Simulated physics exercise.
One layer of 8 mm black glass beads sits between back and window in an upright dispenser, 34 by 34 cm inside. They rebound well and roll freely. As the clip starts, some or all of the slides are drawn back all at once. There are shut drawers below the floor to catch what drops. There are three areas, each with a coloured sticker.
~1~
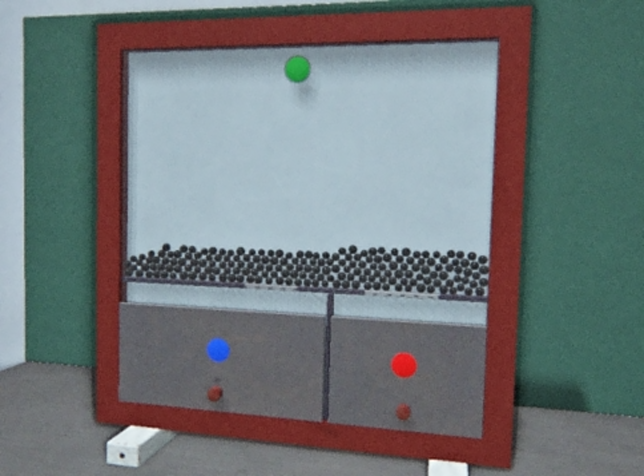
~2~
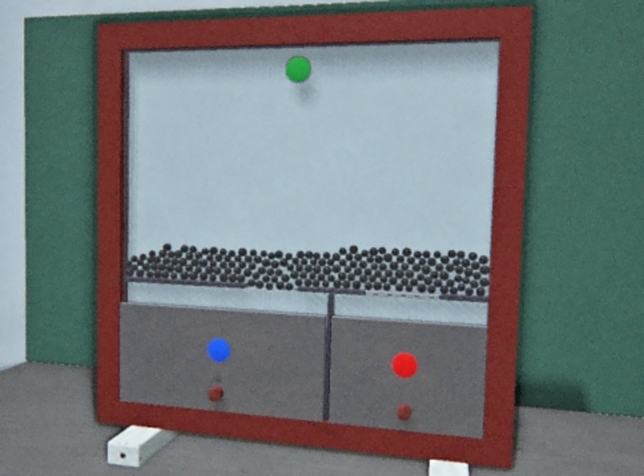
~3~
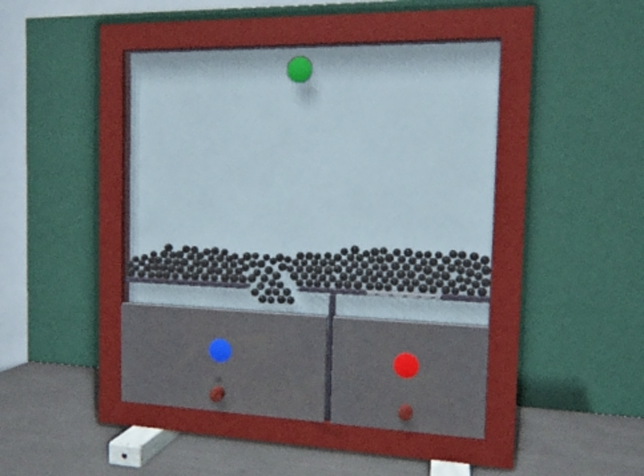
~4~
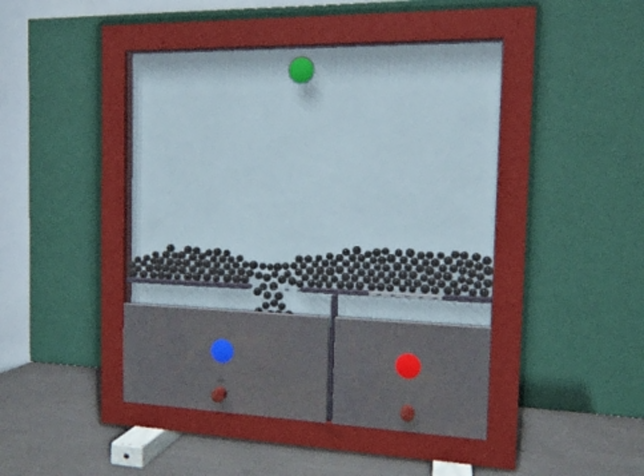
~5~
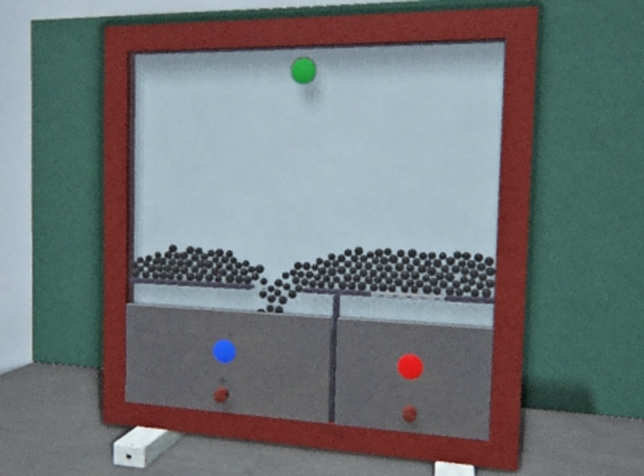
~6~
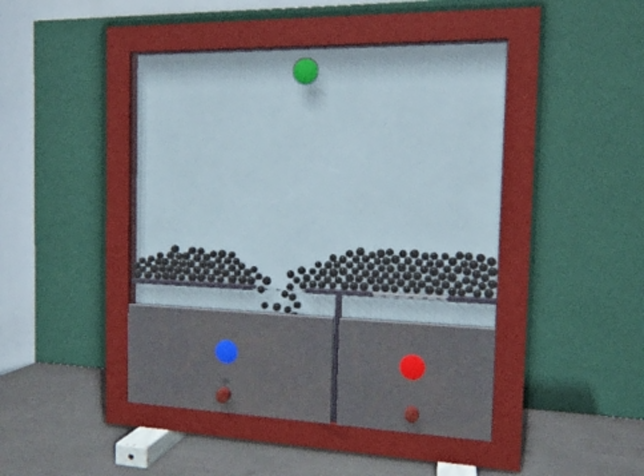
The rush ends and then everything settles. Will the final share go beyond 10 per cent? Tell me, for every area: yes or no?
Red - No. Blue - Yes. Green - Yes.
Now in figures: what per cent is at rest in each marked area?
Red drawer 0, blue drawer 45, green store 55.
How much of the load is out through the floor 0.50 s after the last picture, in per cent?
Roughly 35 in every hundred.
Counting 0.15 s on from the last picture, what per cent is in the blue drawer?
20 %.
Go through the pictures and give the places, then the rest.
About 190 beads; load centre (308, 269); red (404, 365), blue (218, 350), green (298, 70); slides (242, 285) to (303, 289), (361, 292) to (443, 297), in the first frame.
In the second frame, 1 of 2 slides gone; load centre (309, 269); 0 out.
Load centre (310, 269); 8 out, in the third frame.
Load centre (310, 271); 14 out, in the fourth frame.
Load centre (315, 268); 22 out, in the fifth frame.
Load centre (323, 272); 29 out, in the sixth frame.
Then, 0.15 s later than the last picture, 25 % are out; blue 20 %, green 75 %.
Then, 0.50 s later than the last picture, 35 % are out; blue 35 %, green 65 %.
Then, 1.20 s later than the last picture, 40 % are out; blue 40 %, green 60 %.
All still 2.1 s after it, 45 % are out; red 0 %, blue 45 %, green 55 %.
